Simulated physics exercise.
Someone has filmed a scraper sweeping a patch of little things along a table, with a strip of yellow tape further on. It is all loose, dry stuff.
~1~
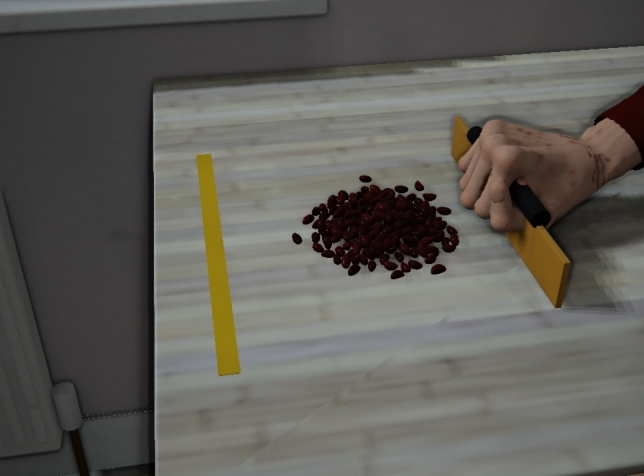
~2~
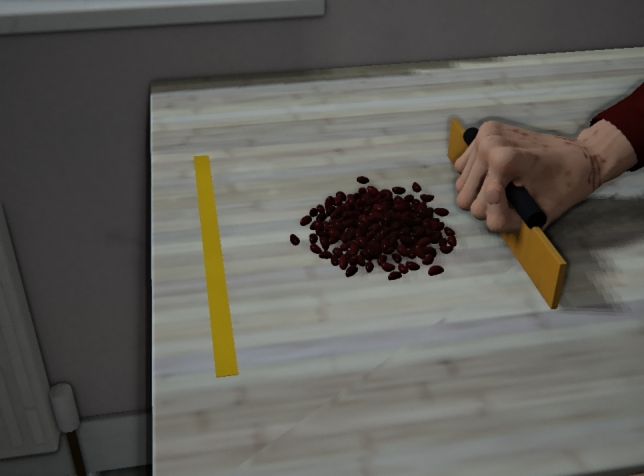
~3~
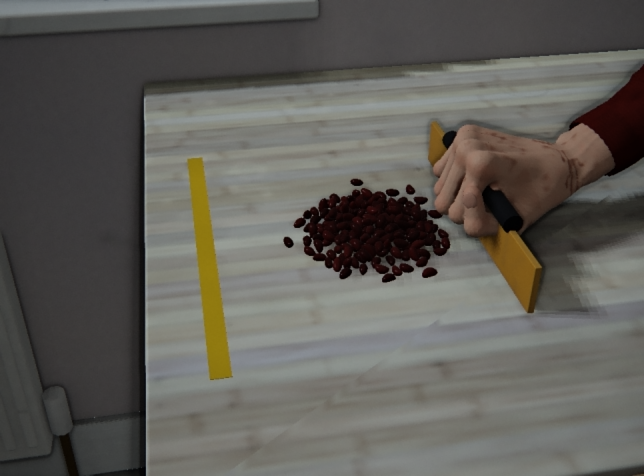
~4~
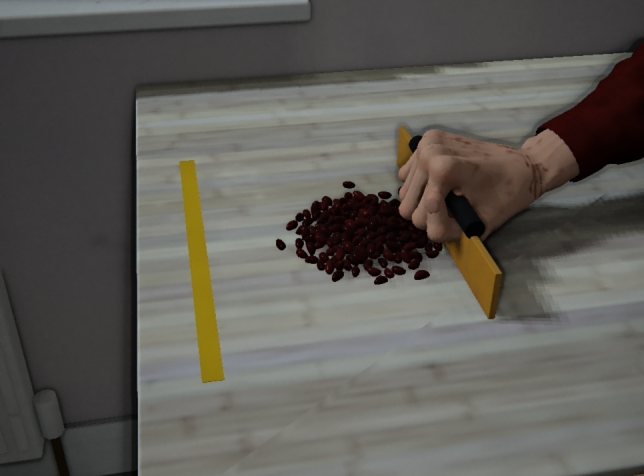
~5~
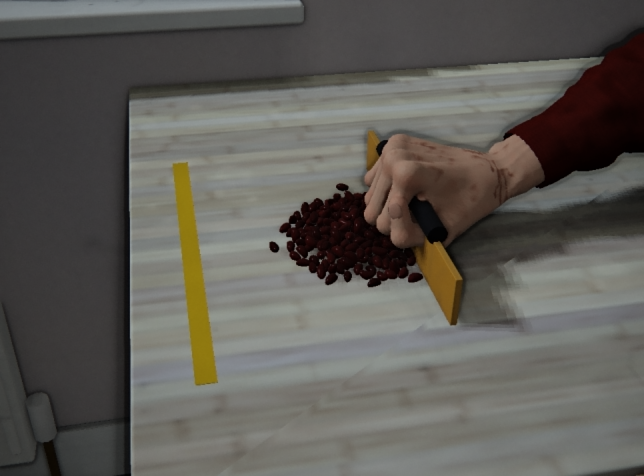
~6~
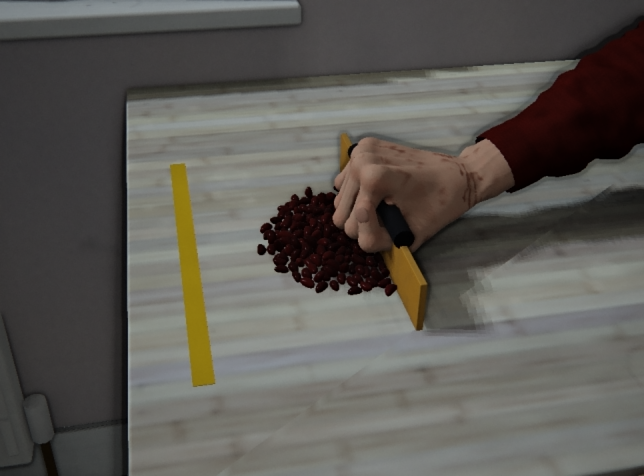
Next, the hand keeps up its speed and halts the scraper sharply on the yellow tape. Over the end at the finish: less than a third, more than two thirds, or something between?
Over the edge goes from one third to two thirds of it.
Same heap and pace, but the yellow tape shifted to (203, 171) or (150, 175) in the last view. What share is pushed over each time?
Near 20 % and 90 %.
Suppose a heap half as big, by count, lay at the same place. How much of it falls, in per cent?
Close to 40 per cent.
Shortly afterwards, scraper still moving, near (274, 207); heap all on the table, its front near (174, 255).
Next, scraper stopped at the yellow tape; heap near a third over the edge.
Some moments later, scraper stopped at the yellow tape; heap near half over the edge.
In the end, scraper stopped at the yellow tape; heap near half over the edge.
